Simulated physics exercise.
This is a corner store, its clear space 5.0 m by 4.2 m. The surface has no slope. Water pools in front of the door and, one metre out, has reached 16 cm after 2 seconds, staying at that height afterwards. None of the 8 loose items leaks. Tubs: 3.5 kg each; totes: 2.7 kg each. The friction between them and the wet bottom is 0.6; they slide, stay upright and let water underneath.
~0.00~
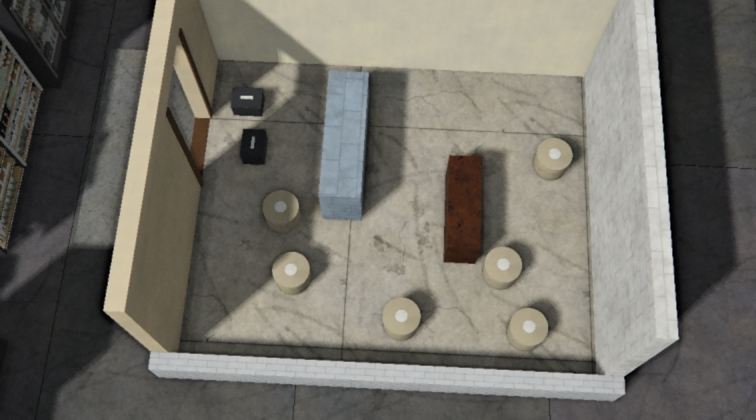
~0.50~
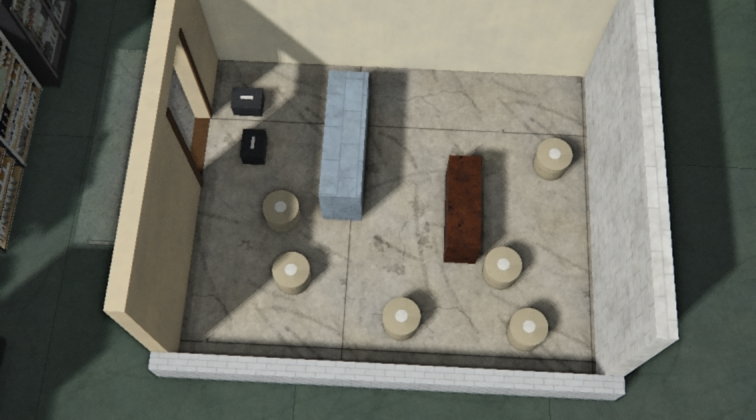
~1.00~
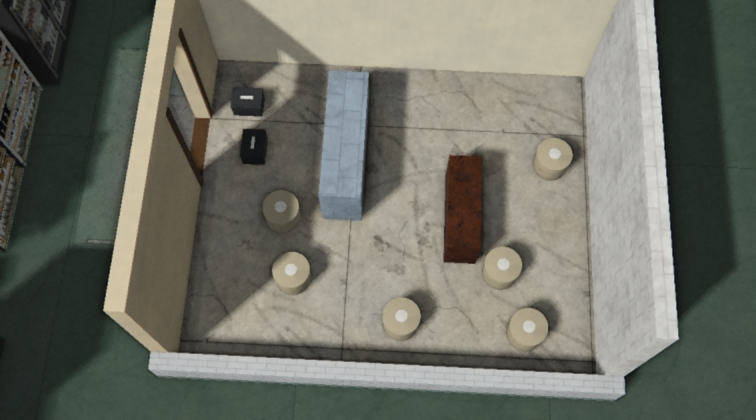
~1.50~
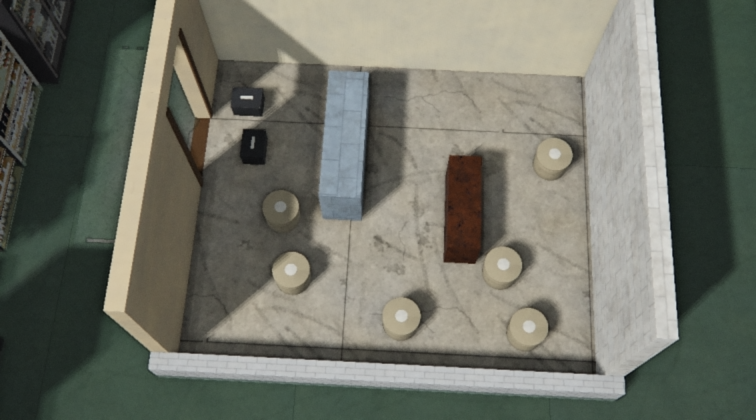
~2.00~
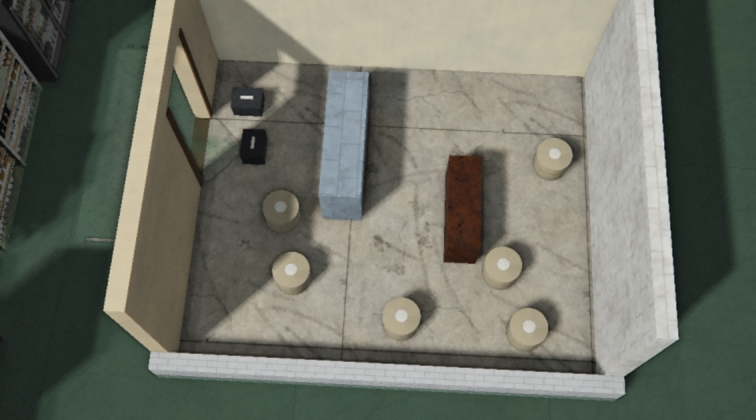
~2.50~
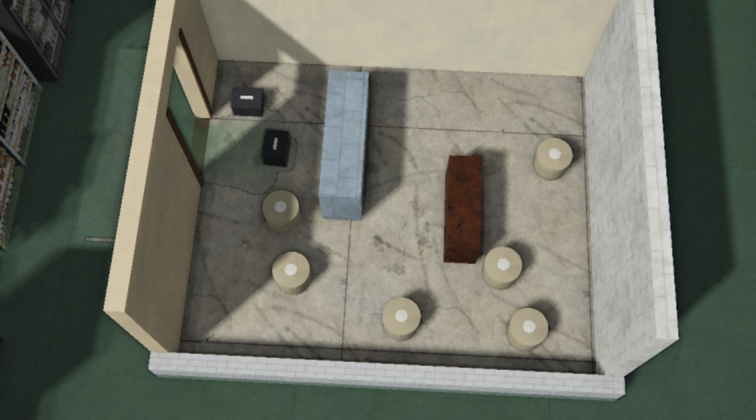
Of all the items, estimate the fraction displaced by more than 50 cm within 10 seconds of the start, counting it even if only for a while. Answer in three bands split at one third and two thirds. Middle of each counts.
One third to two thirds.
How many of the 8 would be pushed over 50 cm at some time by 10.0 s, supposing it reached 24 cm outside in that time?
Then it comes to 8.
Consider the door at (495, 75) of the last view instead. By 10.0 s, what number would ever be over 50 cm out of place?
Result: 4 of them.
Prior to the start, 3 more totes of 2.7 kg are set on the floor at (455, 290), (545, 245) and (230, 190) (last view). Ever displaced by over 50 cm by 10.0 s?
For each in turn I get a smaller distance, a smaller distance and a greater distance.
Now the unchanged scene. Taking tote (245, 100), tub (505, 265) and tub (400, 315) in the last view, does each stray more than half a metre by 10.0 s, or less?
In that order: Above the mark, below the mark, above the mark.
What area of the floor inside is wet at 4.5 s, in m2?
My estimate is roughly 6.0 m2.
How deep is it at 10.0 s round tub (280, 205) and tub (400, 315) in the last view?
Some 3 cm at the first, some 3 cm at the second.
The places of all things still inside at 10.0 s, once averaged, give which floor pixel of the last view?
It works out to somewhere near (421, 254) on the floor.
After 3.5 s 1 of 8 are over 50 cm from their spots; 1 afloat.
After 4.5 s 2 of 8 are over 50 cm from their spots; 2 afloat.
After 7.0 s 3 of 8 are over 50 cm from their spots; 4 afloat.
After 10.0 s 5 of 8 are over 50 cm from their spots, and 5 have been at some point; 5 afloat.
